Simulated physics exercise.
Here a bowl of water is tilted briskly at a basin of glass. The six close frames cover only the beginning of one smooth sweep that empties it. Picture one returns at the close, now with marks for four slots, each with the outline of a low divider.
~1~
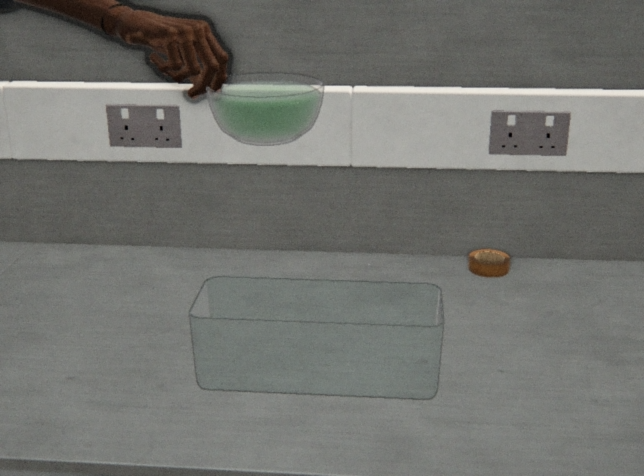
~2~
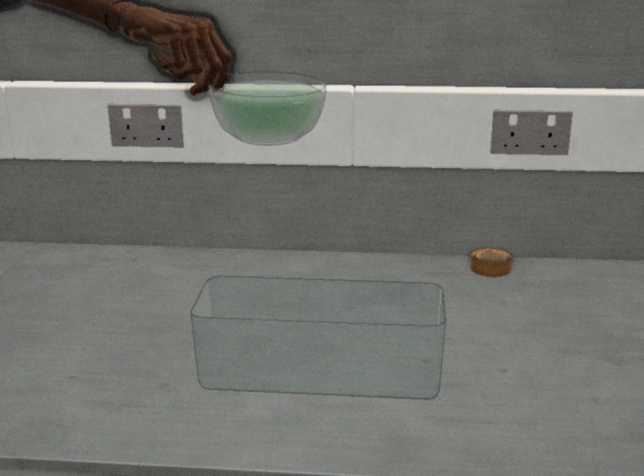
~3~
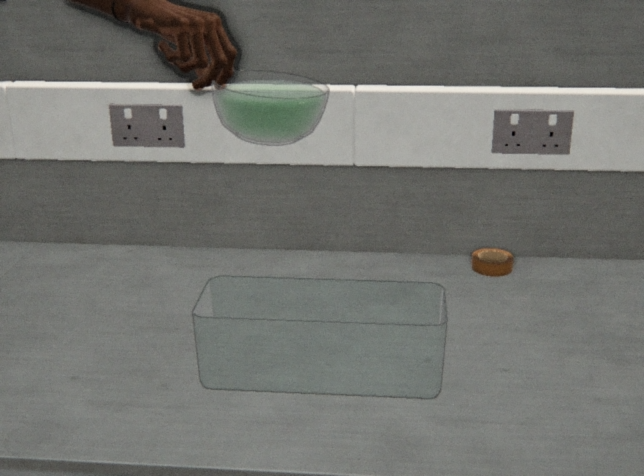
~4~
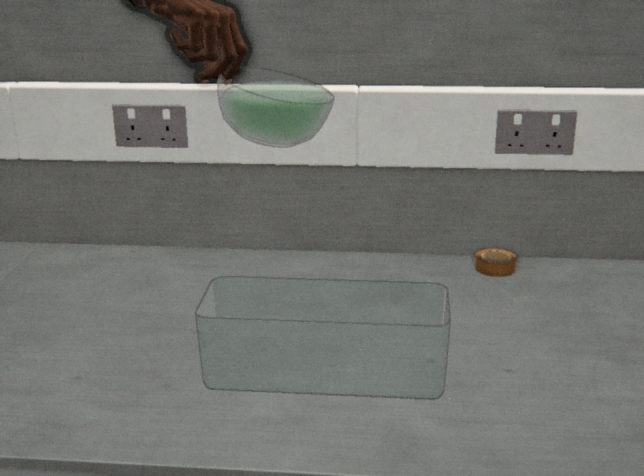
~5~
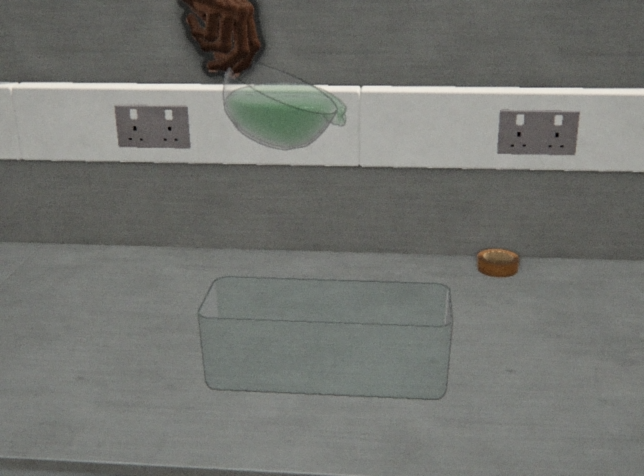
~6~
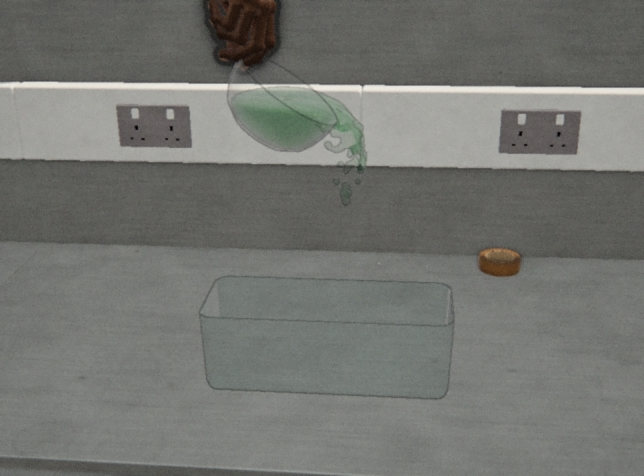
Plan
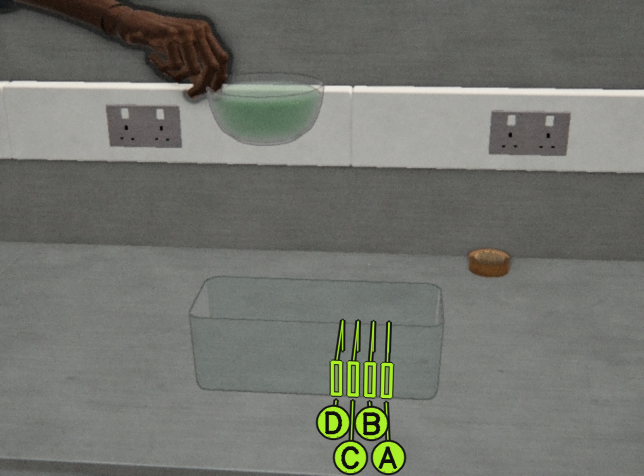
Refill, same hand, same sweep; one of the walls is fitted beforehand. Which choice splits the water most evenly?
Take A.
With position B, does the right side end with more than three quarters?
No, it does not.
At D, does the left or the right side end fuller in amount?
The right one.
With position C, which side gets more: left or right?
The right side.
On the marked copy, A at (386, 402); B at (369, 401); C at (352, 401); D at (336, 400).
For position A, about 47 % ends left of the wall and 50 % right of it; 3 % is lost outside.
For position B, about 30 % ends left of the wall and 68 % right of it.
For position C, about 20 % ends left of the wall and 77 % right of it.
For position D, about 10 % ends left of the wall and 88 % right of it.
